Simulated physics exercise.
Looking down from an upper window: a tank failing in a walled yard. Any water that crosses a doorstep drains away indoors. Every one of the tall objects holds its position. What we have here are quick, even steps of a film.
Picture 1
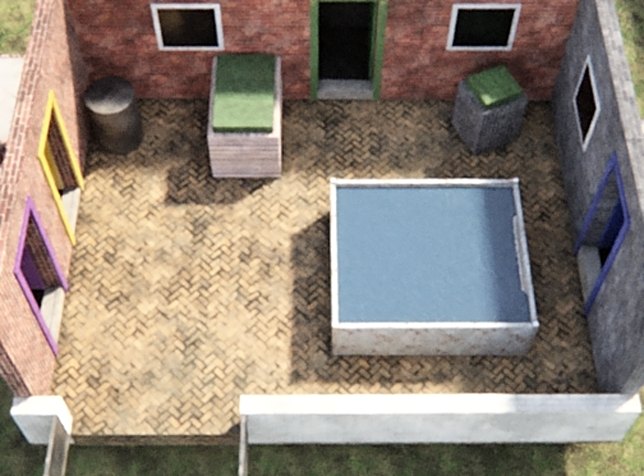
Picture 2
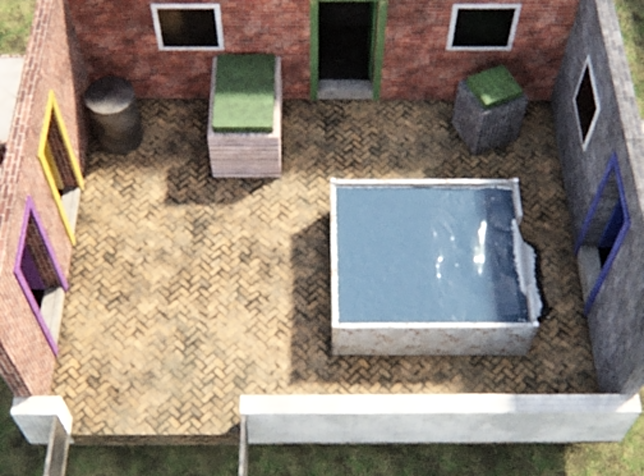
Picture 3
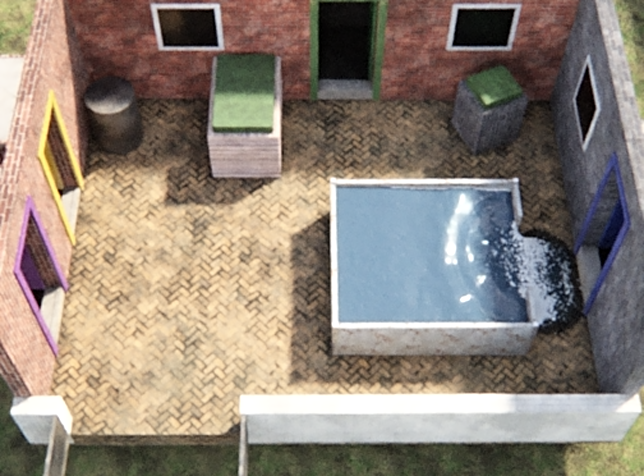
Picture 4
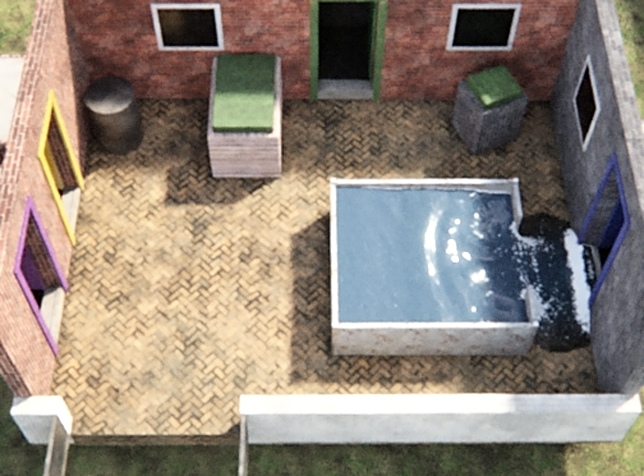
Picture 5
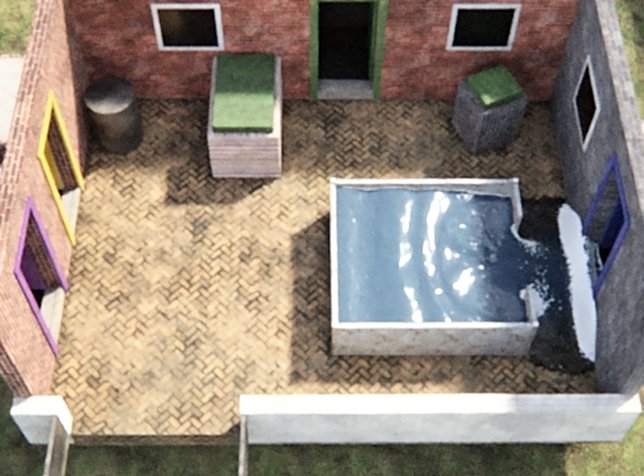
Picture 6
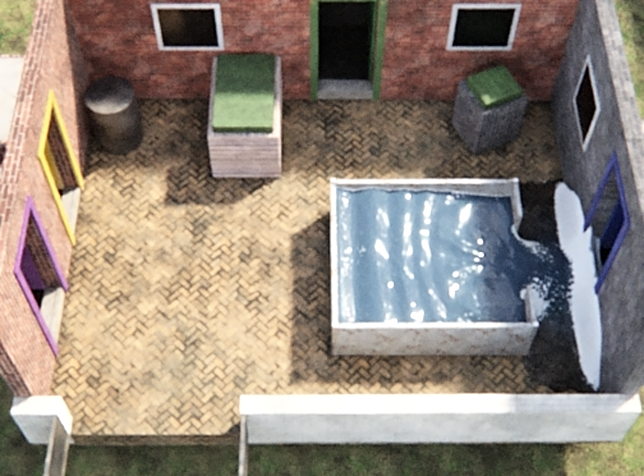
At first, still blue water fills an open rectangular tank in a brick-walled yard. Then water bursts through a gap in the tank's right side and pours onto the paving, its surface rippling. The water reaches the grey wall by the blue-framed doorway and spreads along it in white foam.
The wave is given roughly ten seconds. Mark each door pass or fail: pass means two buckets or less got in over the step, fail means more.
Green door - pass, yellow door - pass, blue door - fail, purple door - pass.
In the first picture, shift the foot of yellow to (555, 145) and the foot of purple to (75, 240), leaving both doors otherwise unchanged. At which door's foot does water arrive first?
The one in blue.
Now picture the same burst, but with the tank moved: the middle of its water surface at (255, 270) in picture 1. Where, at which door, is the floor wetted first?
That would be the blue one.
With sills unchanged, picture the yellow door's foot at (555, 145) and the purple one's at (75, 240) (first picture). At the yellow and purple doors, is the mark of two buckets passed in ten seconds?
Looking at it, I'd say the yellow one breaks the limit and the purple one is safe.
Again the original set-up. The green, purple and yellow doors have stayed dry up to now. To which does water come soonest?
First in line is the green-painted one.
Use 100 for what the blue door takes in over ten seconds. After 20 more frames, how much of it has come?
Roughly 95 percent.
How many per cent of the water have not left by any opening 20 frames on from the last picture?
About 90 per cent.
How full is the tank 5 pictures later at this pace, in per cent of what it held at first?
74 percent or thereabouts.
A moment on, water covers 15 % of the floor; the green door not reached, the yellow door not reached, the blue door far over two buckets in, the purple door not reached.
Next, water covers 30 % of the floor; the green door not reached, the yellow door not reached, the blue door far over two buckets in, the purple door not reached.
Then, water covers 55 % of the floor; the green door wet at the sill, nothing in, the yellow door not reached, the blue door far over two buckets in, the purple door not reached.
Later, water covers 85 % of the floor; the green door wet at the sill, nothing in, the yellow door wet at the sill, nothing in, the blue door far over two buckets in, the purple door wet at the sill, nothing in.
In the end, water covers 100 % of the floor; the green door wet at the sill, nothing in, the yellow door wet at the sill, nothing in, the blue door far over two buckets in, the purple door wet at the sill, nothing in.
